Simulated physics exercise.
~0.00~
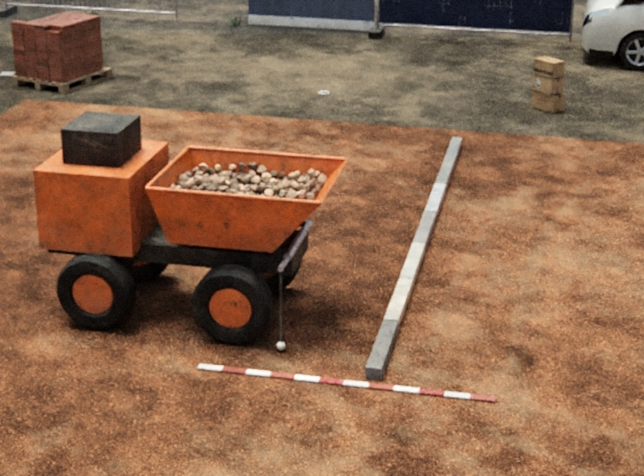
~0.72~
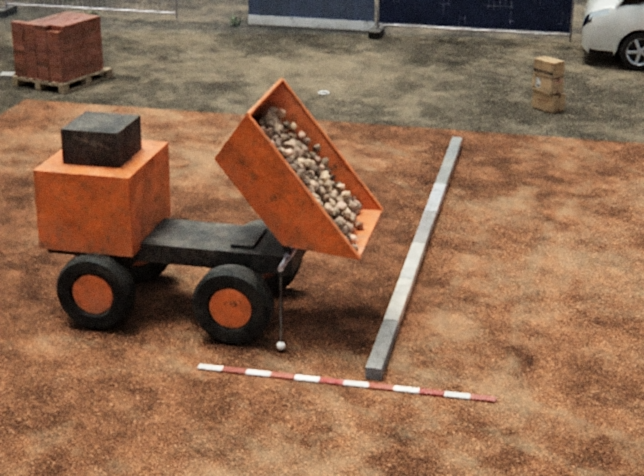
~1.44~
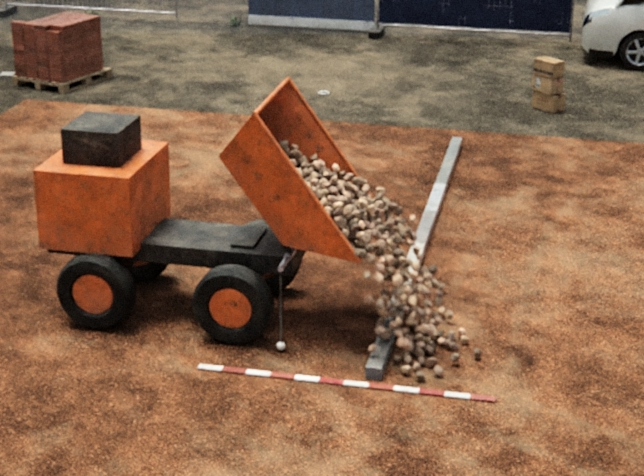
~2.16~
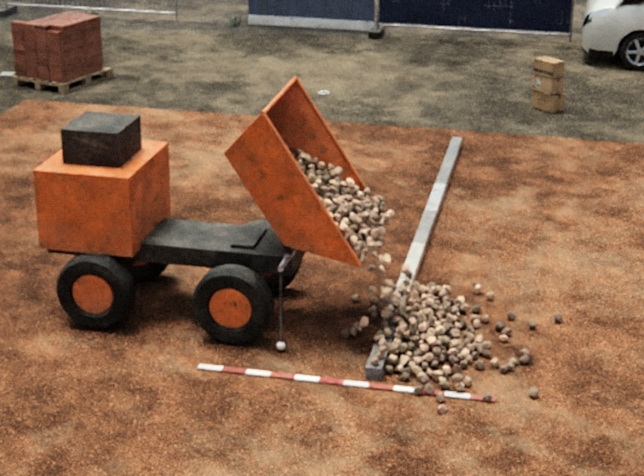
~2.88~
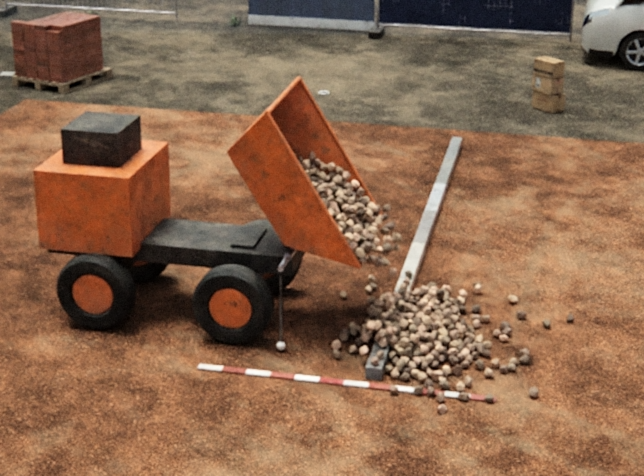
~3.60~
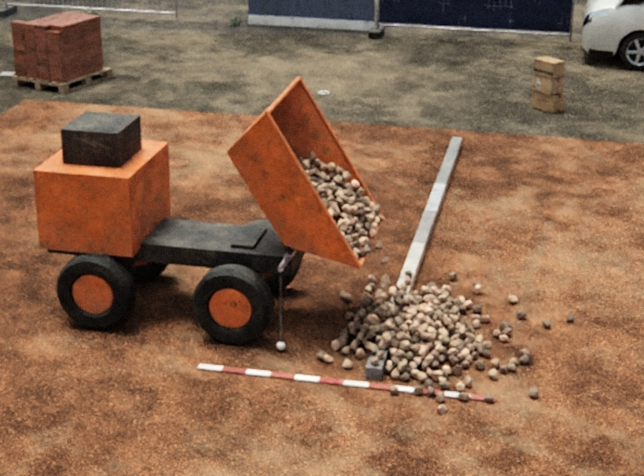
An orange dumper tips its skip, spilling some stones over a kerb while many stay inside.
